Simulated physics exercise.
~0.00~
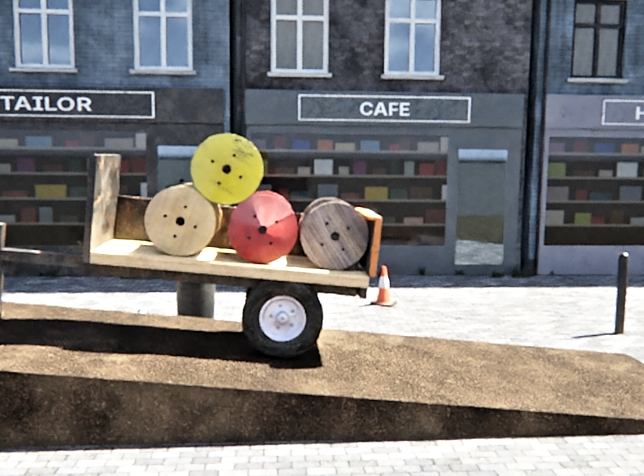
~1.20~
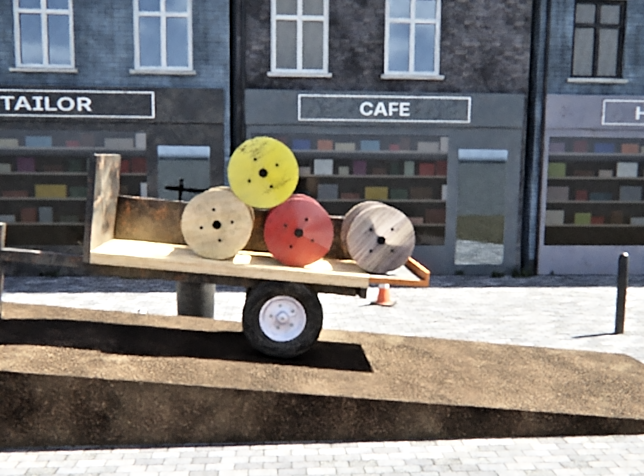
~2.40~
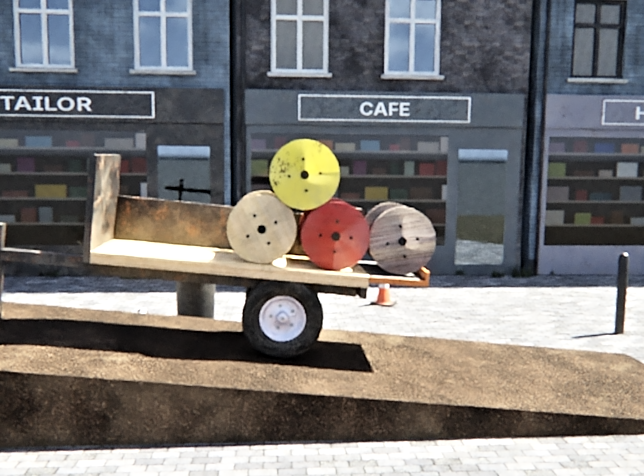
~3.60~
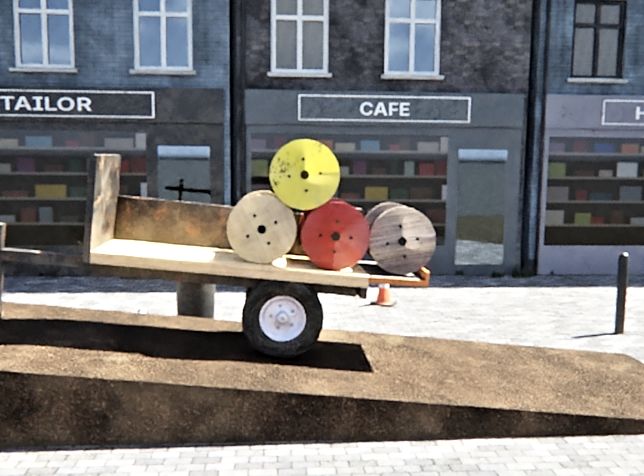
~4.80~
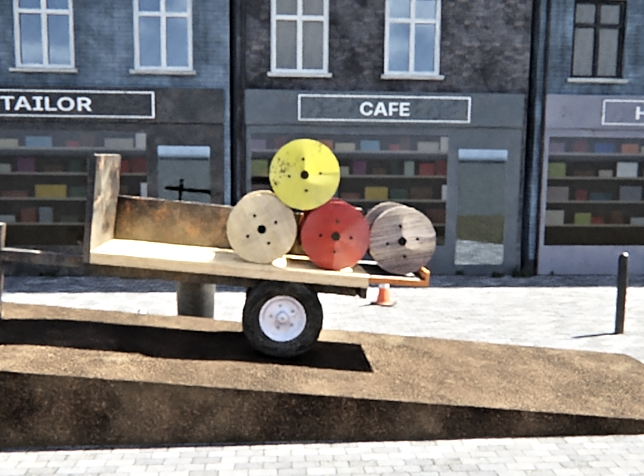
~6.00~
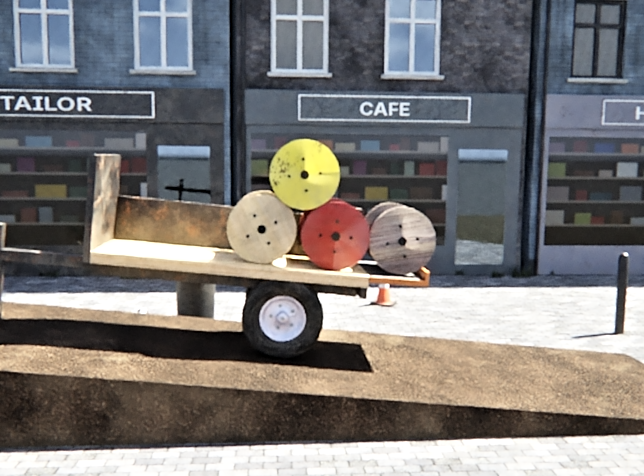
At first, four cable reels sit bunched on a wooden trailer parked on a dirt ramp in front of a cafe, with a yellow reel resting on top of a pale one and a red one, and a weathered one beside the upright tailgate. The tailgate swings down at the right end, and the group starts rolling right along the sloping bed. The yellow reel rides along on top as they turn. They come to a stop near the lowered tailgate, with the weathered reel closest to it. All stay aboard, still stacked and motionless.
